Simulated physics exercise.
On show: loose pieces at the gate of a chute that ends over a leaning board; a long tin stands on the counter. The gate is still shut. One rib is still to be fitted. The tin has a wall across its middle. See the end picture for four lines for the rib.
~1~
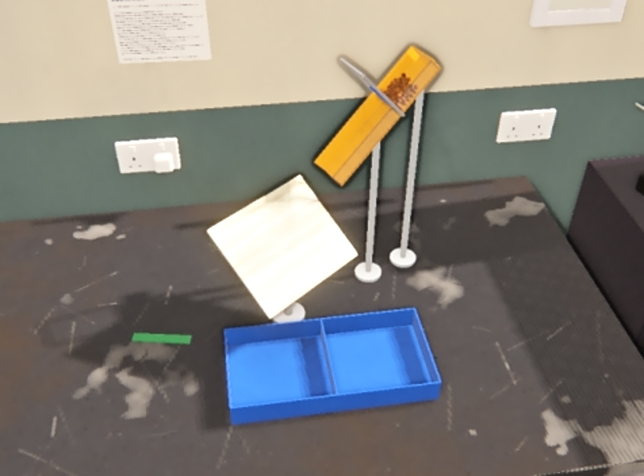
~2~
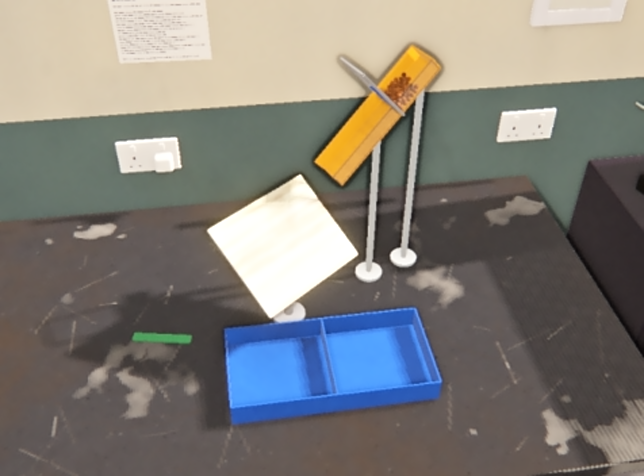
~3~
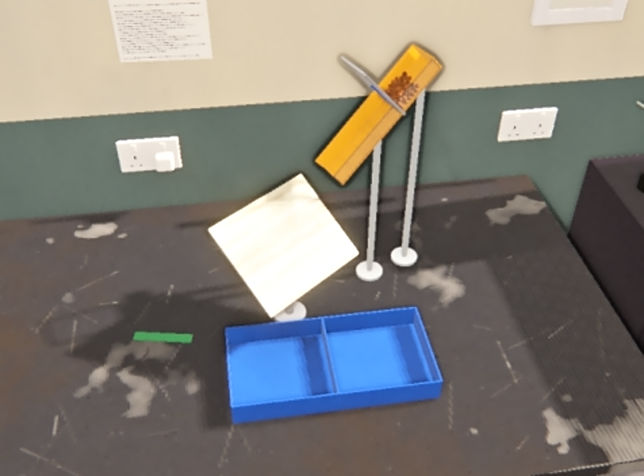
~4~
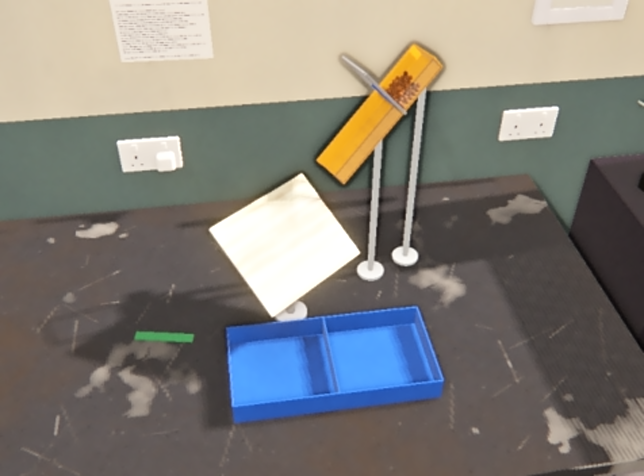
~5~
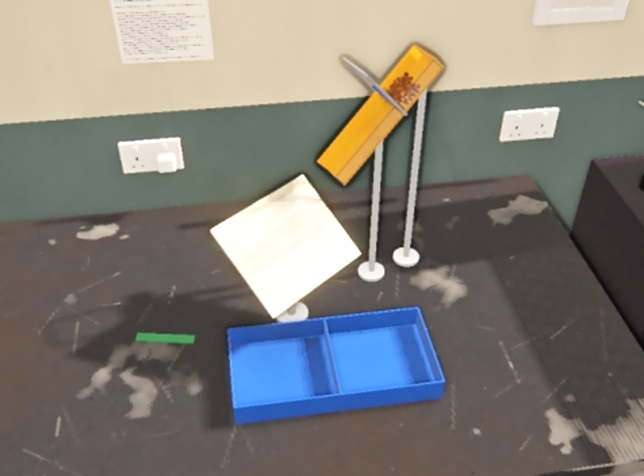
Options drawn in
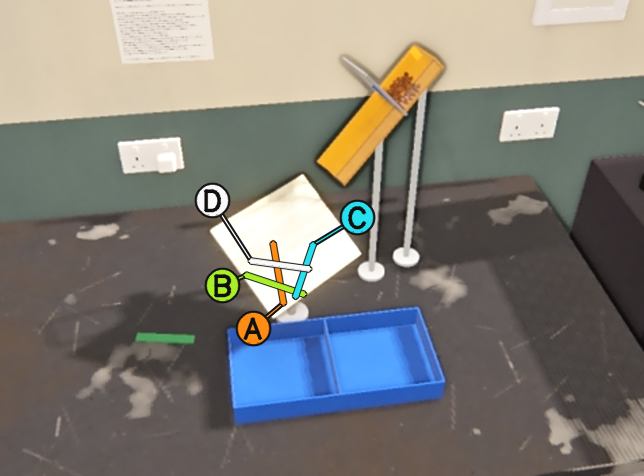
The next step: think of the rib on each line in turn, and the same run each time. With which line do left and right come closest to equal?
A.
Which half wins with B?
The right half.
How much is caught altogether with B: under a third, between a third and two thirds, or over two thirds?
Over two thirds.
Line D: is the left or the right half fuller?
The right half.
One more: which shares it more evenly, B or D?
The answer is B.
On the marked copy, line A from (273, 243) to (283, 302); line B from (246, 275) to (303, 294); line C from (313, 244) to (295, 296); line D from (251, 261) to (308, 268).
For line A, of what is caught, roughly two thirds in the left half, roughly a third in the right.
For line B, of what is caught, roughly a quarter in the left half, the larger part in the right.
For line C, of what is caught, the larger part in the left half, roughly a quarter in the right.
For line D, of what is caught, about a tenth in the left half, almost all in the right.
